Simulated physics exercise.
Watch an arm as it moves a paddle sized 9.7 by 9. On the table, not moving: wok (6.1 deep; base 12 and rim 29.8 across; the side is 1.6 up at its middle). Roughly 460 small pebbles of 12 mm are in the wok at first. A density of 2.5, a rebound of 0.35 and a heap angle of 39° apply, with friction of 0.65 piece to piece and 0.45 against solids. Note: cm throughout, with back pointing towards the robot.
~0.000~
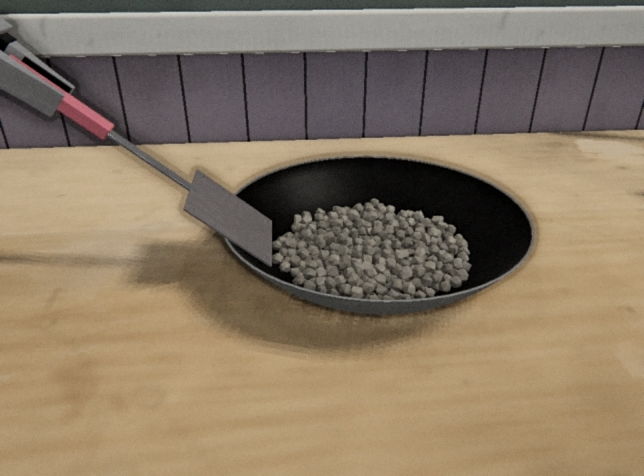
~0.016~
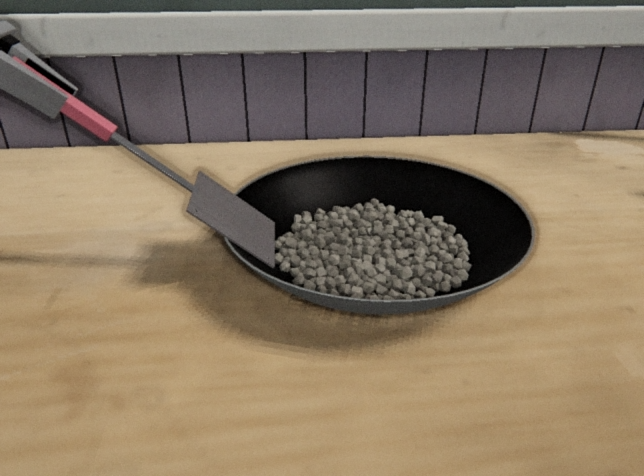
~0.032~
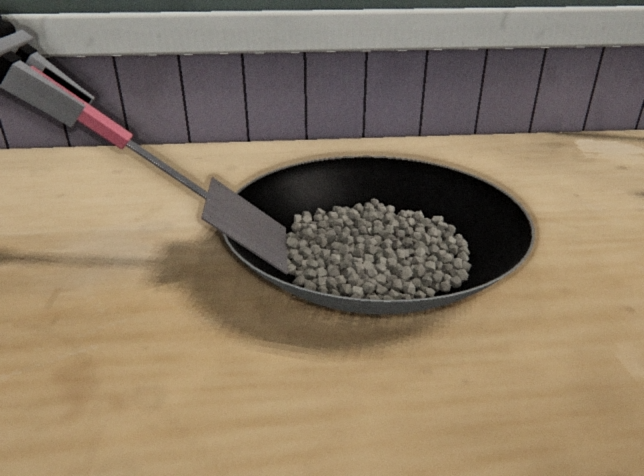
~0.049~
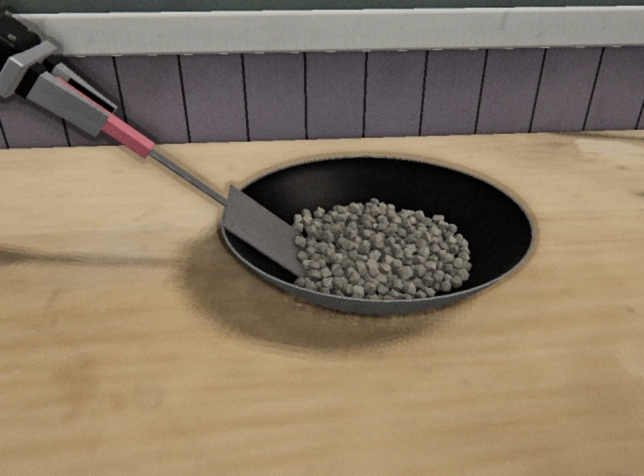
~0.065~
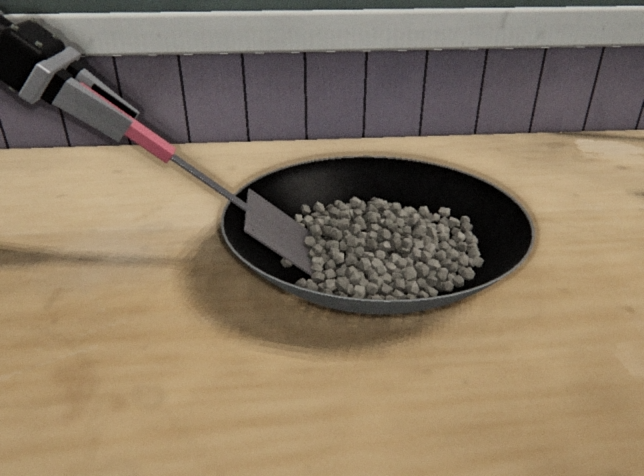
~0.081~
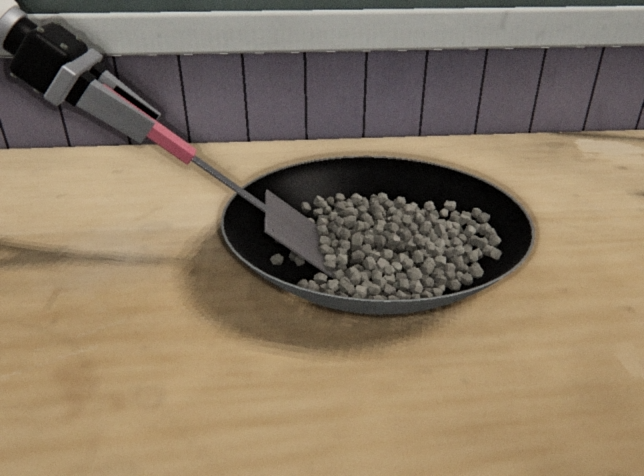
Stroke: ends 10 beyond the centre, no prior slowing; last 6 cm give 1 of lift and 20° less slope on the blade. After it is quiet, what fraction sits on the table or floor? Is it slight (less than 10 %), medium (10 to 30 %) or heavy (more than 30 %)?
Heavy.
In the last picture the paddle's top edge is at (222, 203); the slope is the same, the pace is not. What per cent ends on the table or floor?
Share: Roughly 30 %.
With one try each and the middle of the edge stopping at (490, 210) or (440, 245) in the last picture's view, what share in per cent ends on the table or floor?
About 50 and 10 per cent.
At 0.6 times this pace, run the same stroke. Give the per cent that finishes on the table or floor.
Estimate: Close to 30 %.
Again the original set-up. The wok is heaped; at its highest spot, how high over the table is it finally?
6.0 cm.
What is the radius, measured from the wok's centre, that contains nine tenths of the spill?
About 40 cm.
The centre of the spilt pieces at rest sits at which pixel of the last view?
About (631, 256).
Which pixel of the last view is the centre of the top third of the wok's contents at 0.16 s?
Around (469, 222).
After 0.12 s, sloping 41°, highest piece 7 above the table; 458 in the wok.
After 0.16 s, sloping 36°, highest piece 10 above the table; 450 in the wok, 8 on the blade or in flight.
After 0.38 s, sloping 21°, highest piece 12 above the table; 270 in the wok, 70 on the table or floor, 118 on the blade or in flight.
After 1.43 s, sloping 21°, highest piece 6 above the table; 270 in the wok, 188 on the table or floor.
At rest, 270 in the wok, 188 on the table or floor. That is 41 % on the table or floor.
